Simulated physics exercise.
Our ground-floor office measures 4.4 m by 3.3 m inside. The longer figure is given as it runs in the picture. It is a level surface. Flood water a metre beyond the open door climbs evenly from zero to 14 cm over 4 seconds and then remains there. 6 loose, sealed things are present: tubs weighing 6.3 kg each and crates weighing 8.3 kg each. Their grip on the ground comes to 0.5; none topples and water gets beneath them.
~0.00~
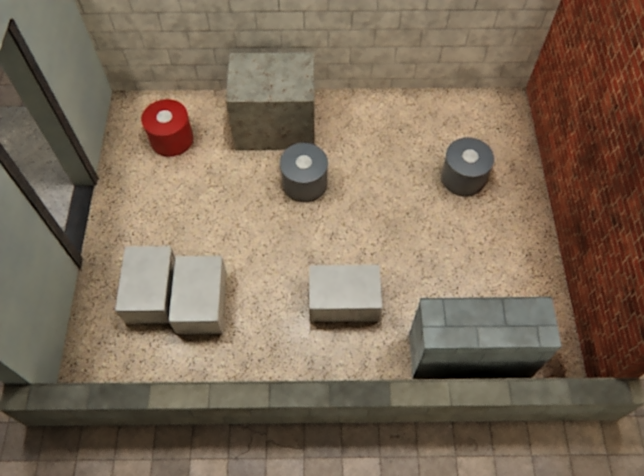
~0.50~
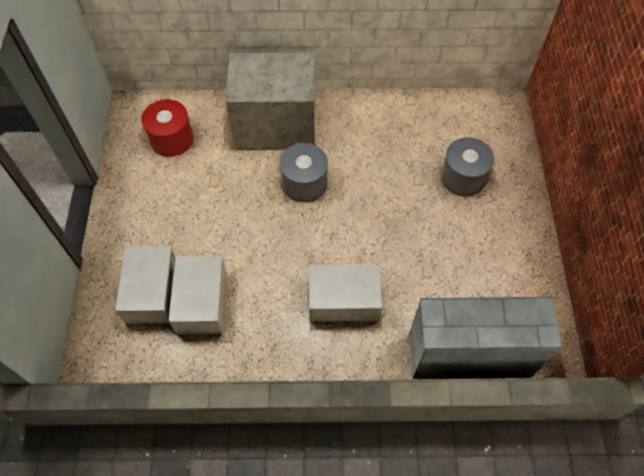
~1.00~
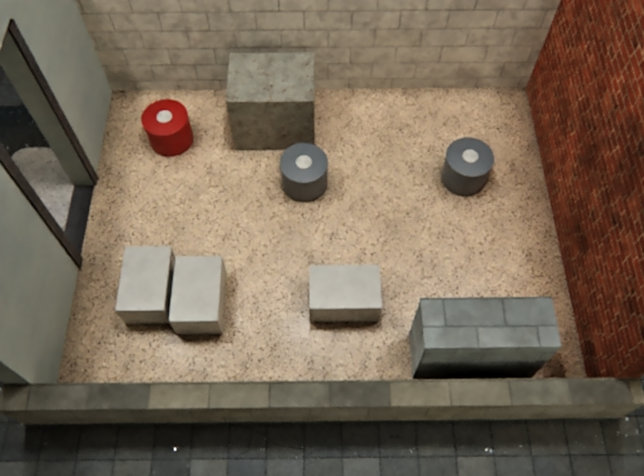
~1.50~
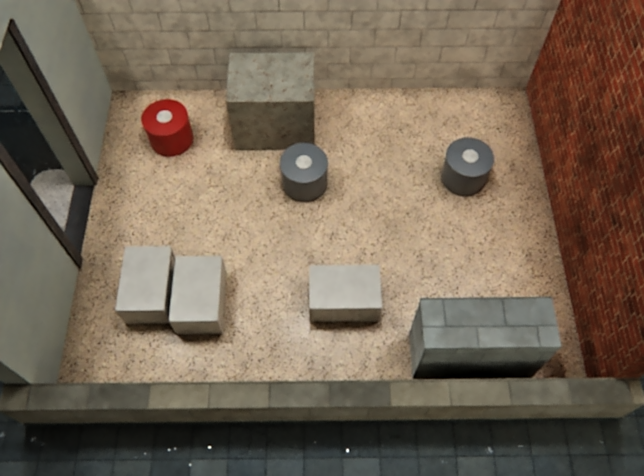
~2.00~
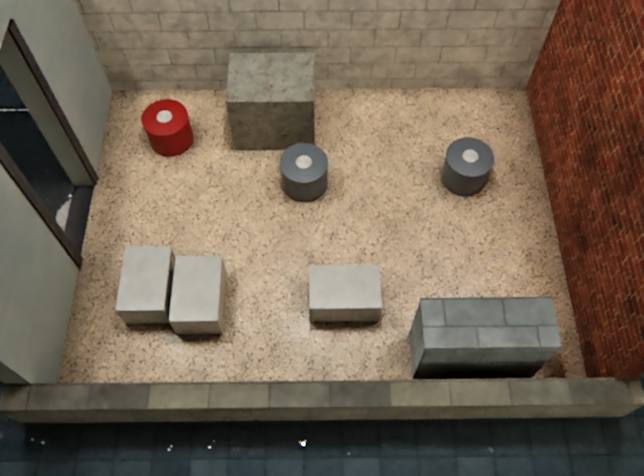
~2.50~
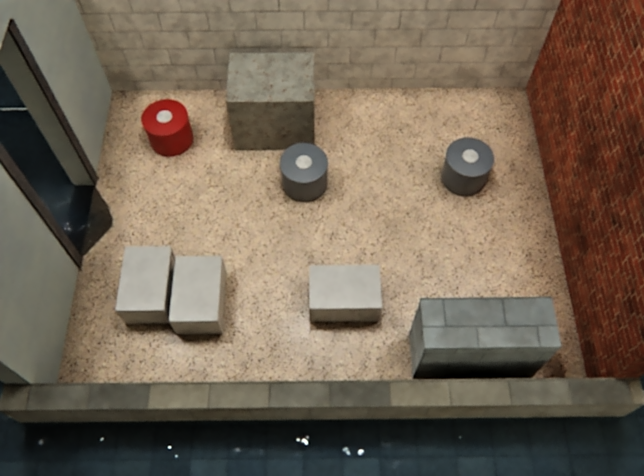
A ground-floor office with a speckled tan floor, pale block walls and a red brick wall at right is seen from high above, looking down. A red tub and a grey block stand at the back left, two grey tubs farther right, three pale blocks and a grey brick-patterned block nearer. Dark water spreads over the paving outside and just enters the left doorway, while everything inside and the camera stay still.
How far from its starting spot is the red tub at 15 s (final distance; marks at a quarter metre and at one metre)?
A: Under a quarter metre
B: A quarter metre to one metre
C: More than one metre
The answer is A.
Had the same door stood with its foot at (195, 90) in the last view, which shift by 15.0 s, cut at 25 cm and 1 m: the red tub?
By then the red tub has been carried a long way.
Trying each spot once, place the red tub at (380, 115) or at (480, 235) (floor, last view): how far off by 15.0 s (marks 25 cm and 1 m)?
In turn: It creeps a little; it creeps a little.
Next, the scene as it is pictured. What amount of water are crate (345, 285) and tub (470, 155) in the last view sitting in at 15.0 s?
Depth approx. 7 cm / 7 cm.
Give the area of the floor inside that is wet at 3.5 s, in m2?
I'd put it close to 1.5 m2.
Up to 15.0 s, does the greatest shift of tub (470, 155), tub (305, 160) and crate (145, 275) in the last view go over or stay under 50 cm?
Going one by one, I get below, beyond and below.
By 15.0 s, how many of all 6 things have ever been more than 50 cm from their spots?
It works out to 2.
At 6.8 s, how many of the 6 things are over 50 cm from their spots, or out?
I count 1.
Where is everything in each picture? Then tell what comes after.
The first picture shows the red tub at (165, 117), on the bottom; water covers 0.0 m2; 0 of 6 have shifted.
The second picture shows the red tub at (165, 117), on the bottom; water covers 0.0 m2; 0 of 6 have shifted.
The third picture shows the red tub at (165, 117) rests on the ground; water covers 0.0 m2; 0 of 6 have shifted.
The fourth picture shows the red tub at (165, 117), on the bottom; 0.0 m2 under water; 0 of 6 have shifted.
The fifth picture shows the red tub at (165, 117) rests on the ground; 0.0 m2 under water; 0 of 6 have shifted.
The sixth picture shows the red tub at (165, 117) rests on the ground; water covers 0.1 m2; 0 of 6 have shifted.
After 3.5 s the red tub is near (165, 117), 0.0 m from its start, aground; 0 afloat.
After 6.8 s the red tub is near (165, 117), 0.0 m from its start, aground; 0 afloat.
After 11.0 s the red tub is near (165, 117), 0.0 m from its start, aground; 0 afloat.
After 15.0 s the red tub is near (165, 117), 0.0 m from its start, aground; 5 afloat.
